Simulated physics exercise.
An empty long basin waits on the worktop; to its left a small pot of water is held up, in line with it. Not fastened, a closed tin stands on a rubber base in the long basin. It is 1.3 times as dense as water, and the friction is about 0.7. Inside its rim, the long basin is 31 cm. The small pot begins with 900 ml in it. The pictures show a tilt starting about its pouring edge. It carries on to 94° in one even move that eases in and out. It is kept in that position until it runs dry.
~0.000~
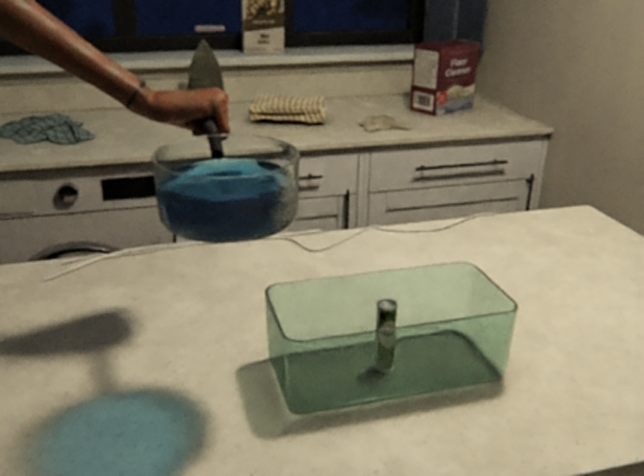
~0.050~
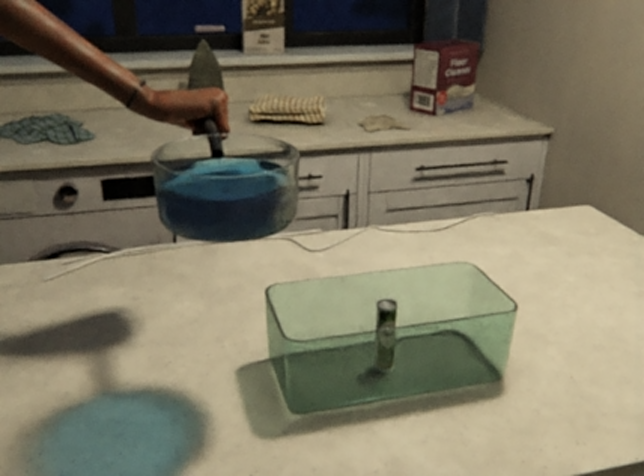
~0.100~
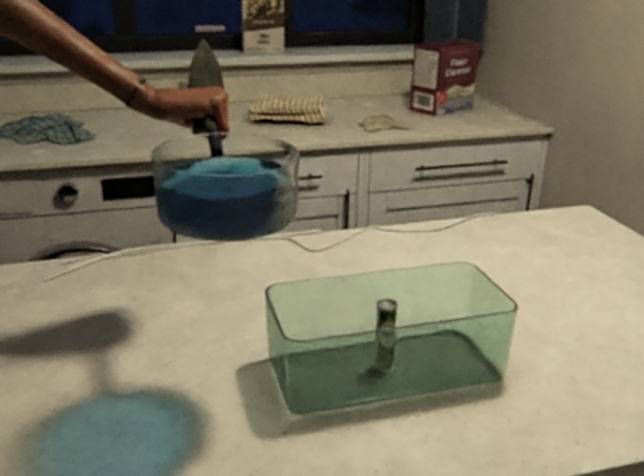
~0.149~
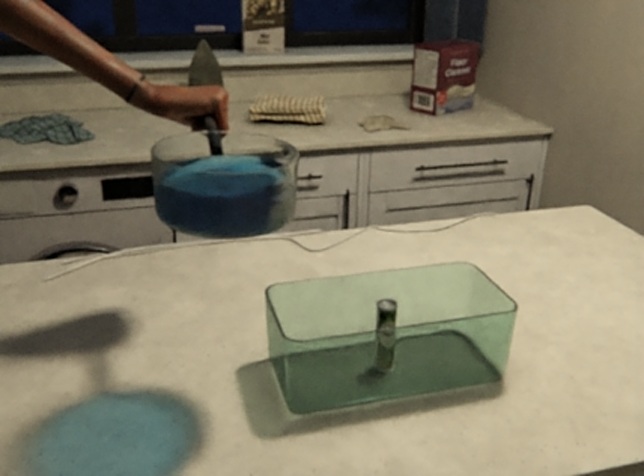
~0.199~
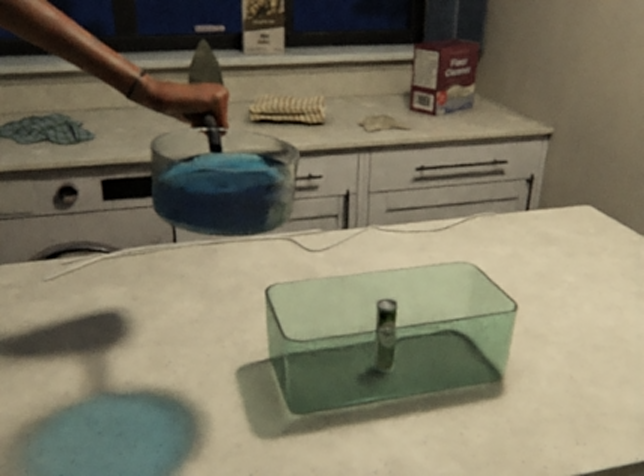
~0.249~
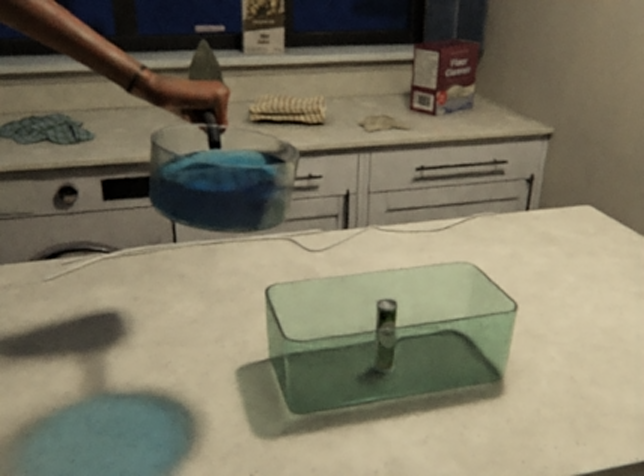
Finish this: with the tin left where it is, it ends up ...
It ends up standing.
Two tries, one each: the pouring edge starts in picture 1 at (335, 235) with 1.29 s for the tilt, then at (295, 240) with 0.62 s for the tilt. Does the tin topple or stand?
Run one: It does not tip. Run two: It tumbles.
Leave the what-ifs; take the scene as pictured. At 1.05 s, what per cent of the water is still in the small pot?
22 %.
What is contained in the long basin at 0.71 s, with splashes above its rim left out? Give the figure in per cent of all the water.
0 %, roughly.
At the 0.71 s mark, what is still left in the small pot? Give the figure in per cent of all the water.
Roughly 78 %.
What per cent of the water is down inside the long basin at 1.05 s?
About 44 per cent.
By 0.71 s the tilt is 55° and 79 per cent is still to pour; the tin stands where it began.
By 1.05 s the tilt is 86° and 22 per cent is still to pour; the tin stands where it began.
By 1.40 s the tilt is 94° and 3 per cent is still to pour; the tin stands where it began.
By 1.79 s the tilt is 94° and 1 per cent is still to pour; the tin stands 1 cm from where it began.
At rest the tin stands 1 cm from where it began.
